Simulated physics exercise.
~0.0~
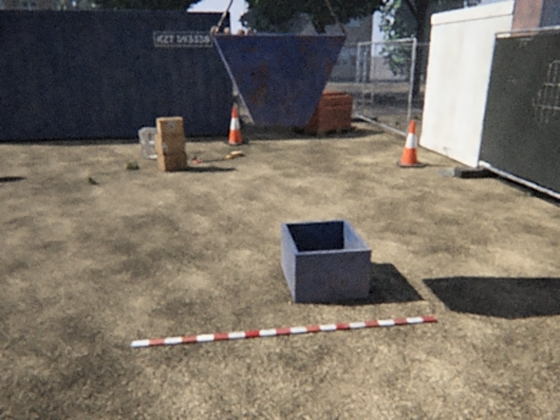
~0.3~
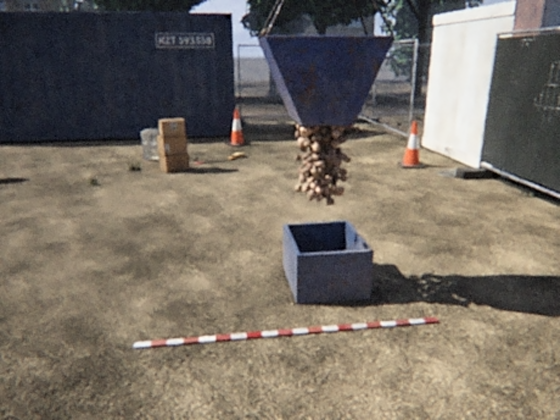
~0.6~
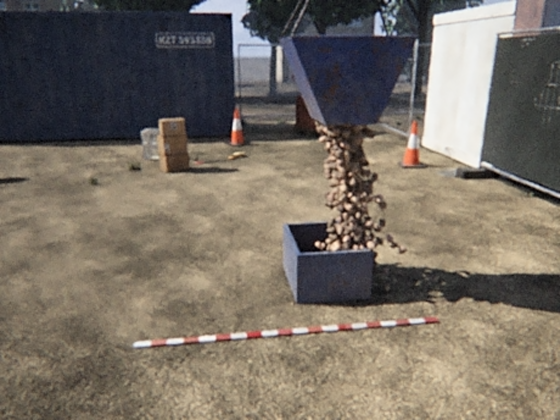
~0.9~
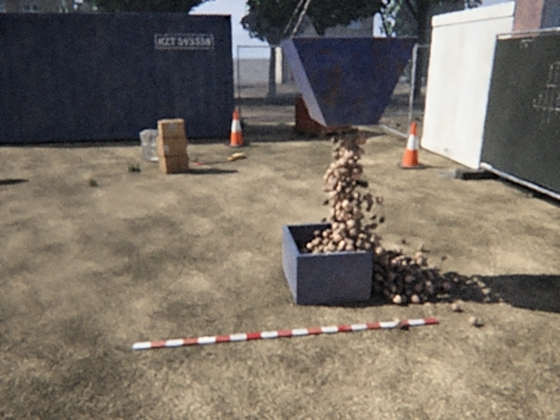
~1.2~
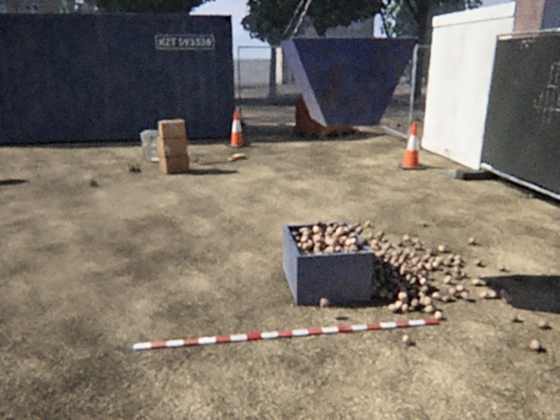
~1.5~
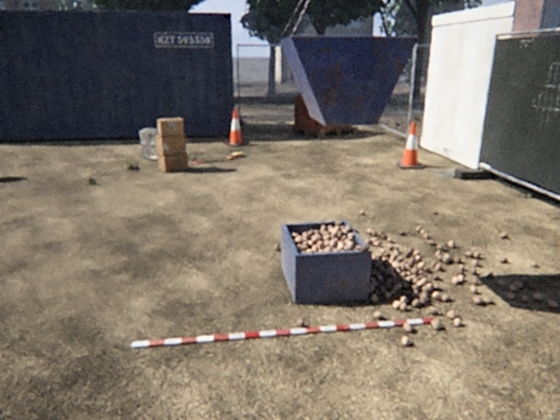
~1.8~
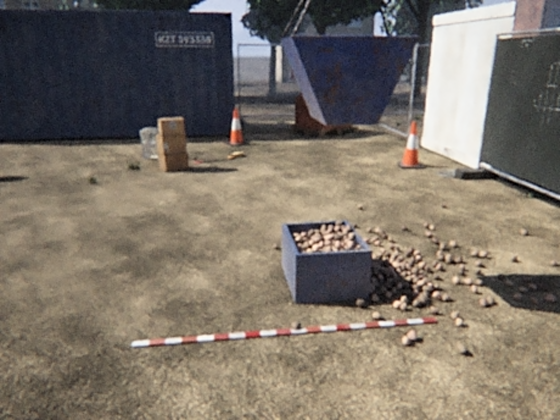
A blue skip swinging rightwards above bare ground, dropping brown stones that fill an open bin and spill over its right side.
